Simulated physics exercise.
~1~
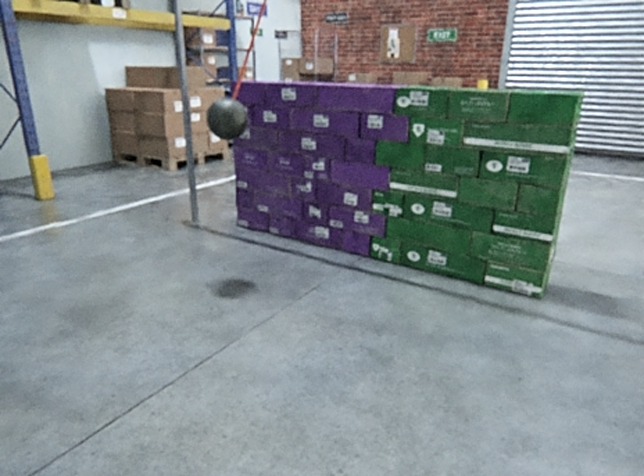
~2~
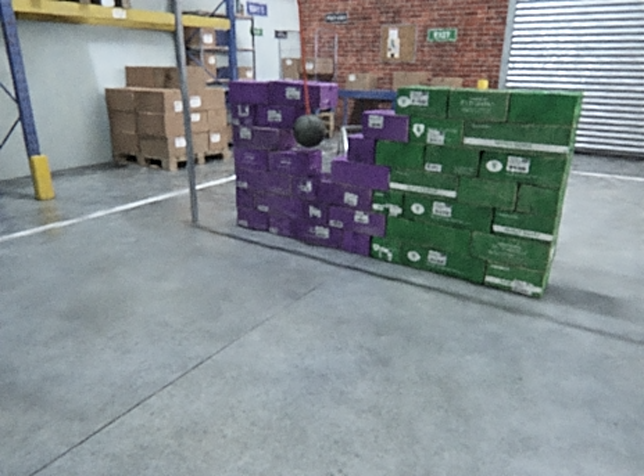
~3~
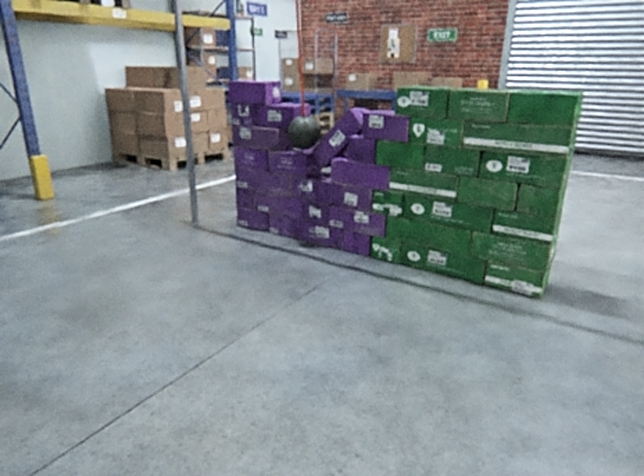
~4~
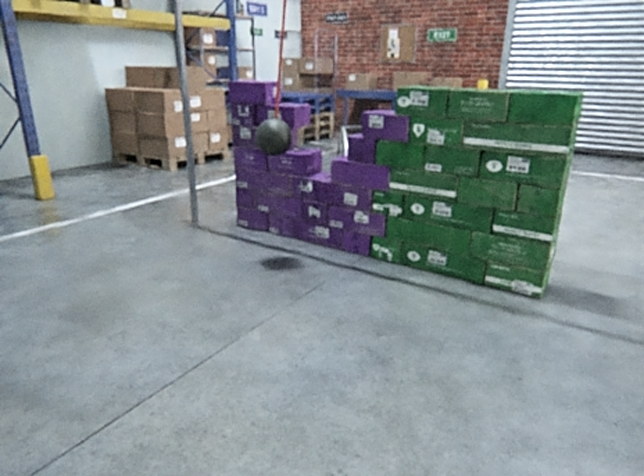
In a warehouse with a concrete floor, seen from a fixed spot in front and slightly above, a free-standing wall of parcels is purple on the left and green on the right. Shelving and stacked brown cartons stand behind it at left, with a brick wall and a shutter beyond. A dark ball on a line swings in from the left and strikes the upper purple part, opening a gap. A purple parcel near the gap tips over as the ball begins moving back left. Finally the ball hangs farther left before the notched purple section, while the green side stands unmoved.
